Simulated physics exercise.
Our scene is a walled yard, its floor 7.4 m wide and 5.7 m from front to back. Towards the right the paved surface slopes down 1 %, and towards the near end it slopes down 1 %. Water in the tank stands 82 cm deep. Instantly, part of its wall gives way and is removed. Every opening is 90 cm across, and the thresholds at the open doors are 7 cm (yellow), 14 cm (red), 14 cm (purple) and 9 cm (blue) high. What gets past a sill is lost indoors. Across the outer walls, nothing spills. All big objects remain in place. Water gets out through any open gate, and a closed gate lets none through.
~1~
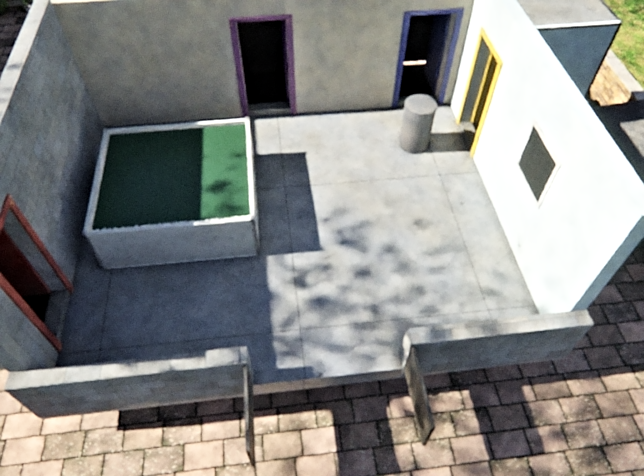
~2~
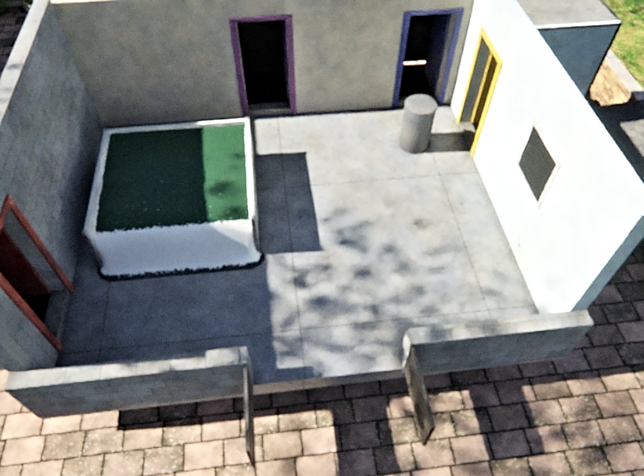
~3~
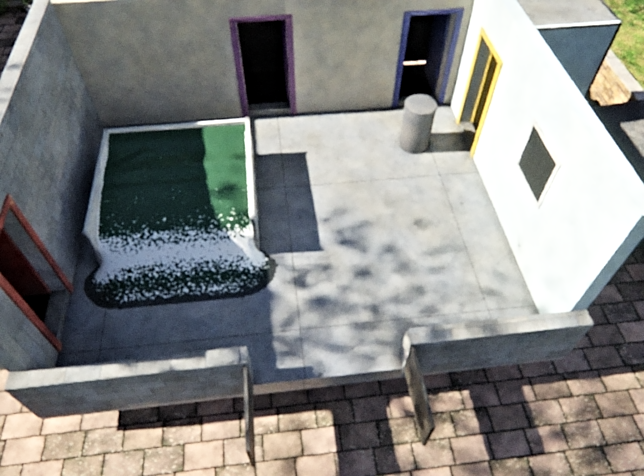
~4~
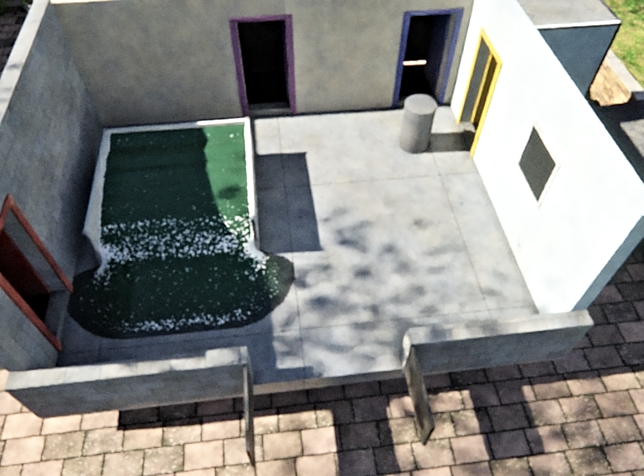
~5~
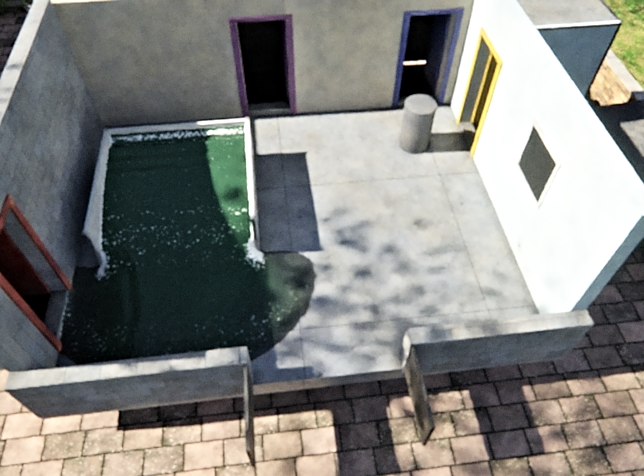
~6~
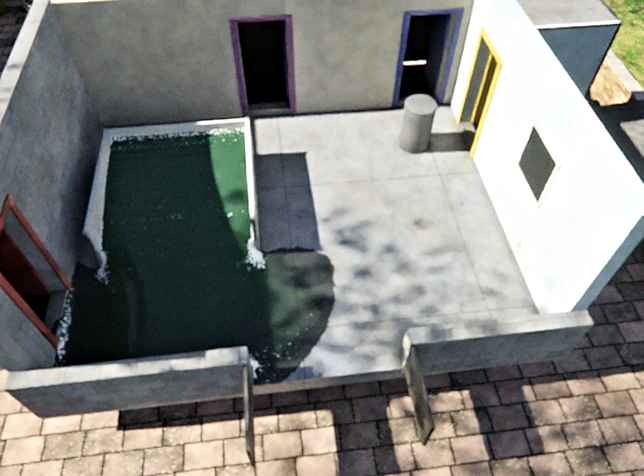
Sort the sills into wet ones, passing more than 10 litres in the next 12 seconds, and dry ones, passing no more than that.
Yellow door: Wet; red door: Wet; purple door: Dry; blue door: Wet.
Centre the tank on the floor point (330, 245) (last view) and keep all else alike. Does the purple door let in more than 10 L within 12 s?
Well, purple ends up inside the mark.
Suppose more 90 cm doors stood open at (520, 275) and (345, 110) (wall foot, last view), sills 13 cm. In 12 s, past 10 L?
The first doorway goes beyond and the second stays inside.
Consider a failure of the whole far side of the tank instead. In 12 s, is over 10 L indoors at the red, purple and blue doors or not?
Then: Red short of it, purple beyond it, blue beyond it.
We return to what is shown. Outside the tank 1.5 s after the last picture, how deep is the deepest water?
Peak depth: Approx. 55 cm.
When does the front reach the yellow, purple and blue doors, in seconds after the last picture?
The yellow door is reached at 3.8 s, purple at 4.0 s, blue at 4.5 s.
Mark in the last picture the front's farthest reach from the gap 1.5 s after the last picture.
That lands around (470, 345) in the last picture.
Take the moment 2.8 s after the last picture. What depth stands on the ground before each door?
Depth readings (cm): Yellow = 0; red = 31; purple = 0; blue = 0.
Then, 0.7 s after the last picture water covers 25 % of the floor and is deepest (64 cm) near (52, 391); yellow door not reached, red door 19 cm at the sill, 3 L in, purple door not reached, blue door not reached.
Then, 1.5 s after the last picture water covers 30 % of the floor and is deepest (55 cm) near (65, 389); yellow door not reached, red door 39 cm at the sill, 75 L in, purple door not reached, blue door not reached.
Then, 2.8 s after the last picture water covers 50 % of the floor and is deepest (32 cm) near (530, 317); yellow door not reached, red door 31 cm at the sill, 241 L in, purple door not reached, blue door not reached.
Then, 6.3 s after the last picture water covers 90 % of the floor and is deepest (21 cm) near (456, 117); yellow door 8 cm at the sill, 0 L in, red door 8 cm at the sill, 302 L in, purple door 2 cm at the sill, 0 L in, blue door 15 cm at the sill, 20 L in.
Then, 11.3 s after the last picture water covers 100 % of the floor and is deepest (14 cm) near (490, 221); yellow door 10 cm at the sill, 51 L in, red door 7 cm at the sill, 302 L in, purple door 5 cm at the sill, 0 L in, blue door 9 cm at the sill, 67 L in.
